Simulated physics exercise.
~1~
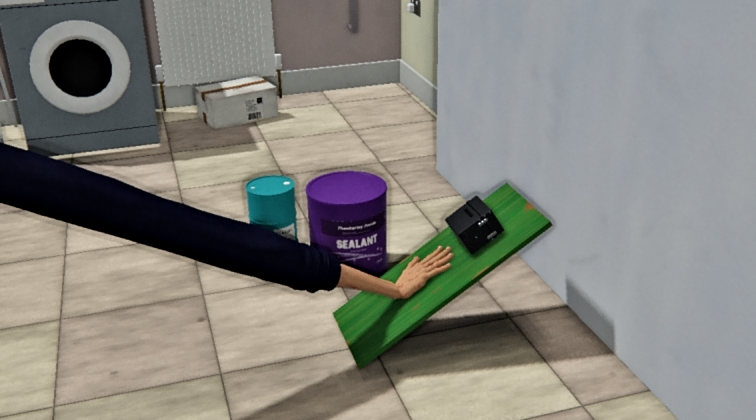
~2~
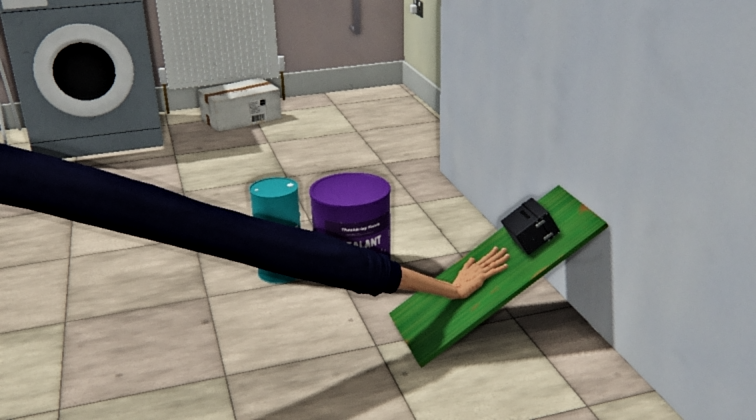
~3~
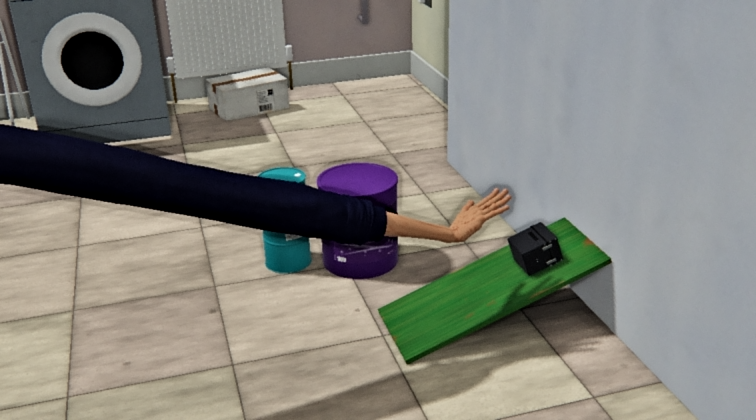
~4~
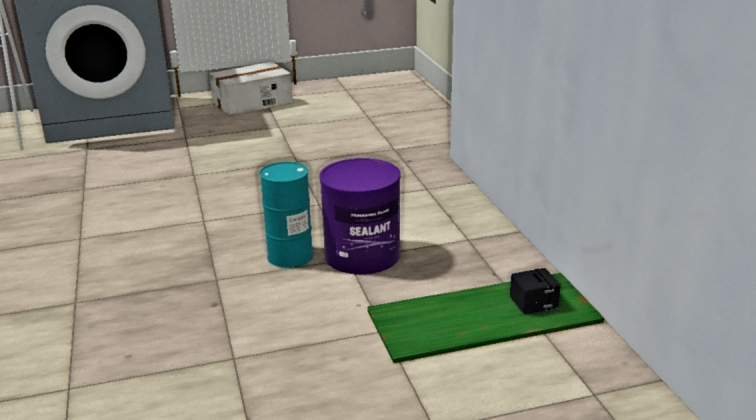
Laundry room with a hand leaning a green board against a wall, then letting go as it slips down flat on the floor.
